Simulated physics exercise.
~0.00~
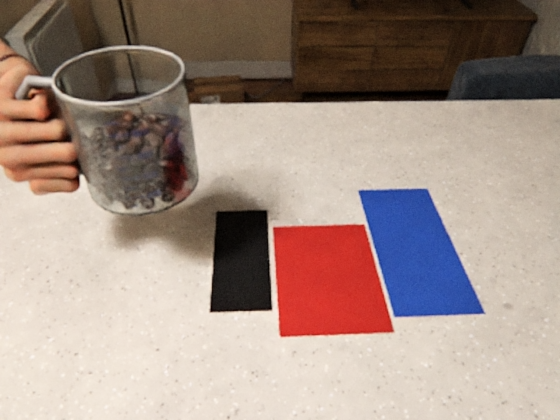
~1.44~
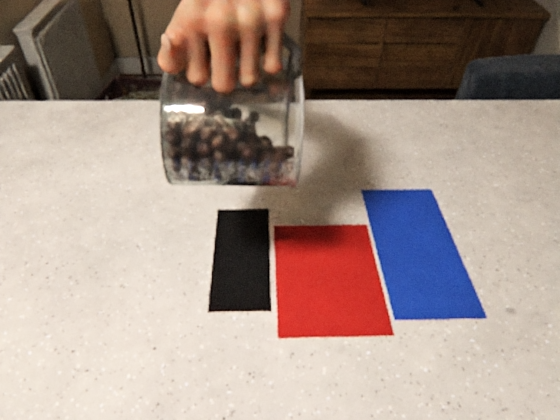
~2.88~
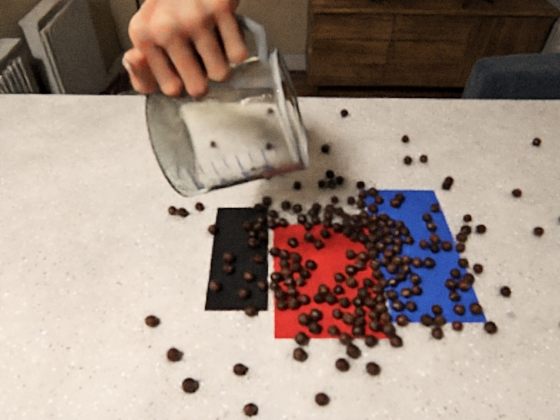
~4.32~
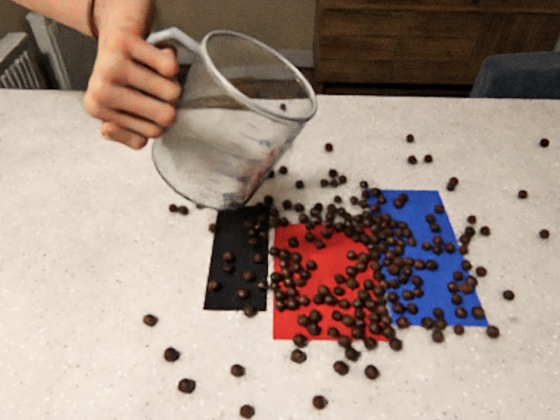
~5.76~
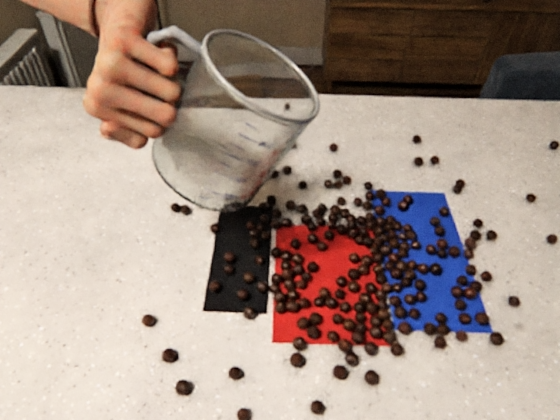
A hand tipped a clear jug of dark chocolate balls over a pale table, and they spilled out across the black, red and blue mats, some scattering onto the bare surface, before it turned the emptied jug partway back up and held it there.
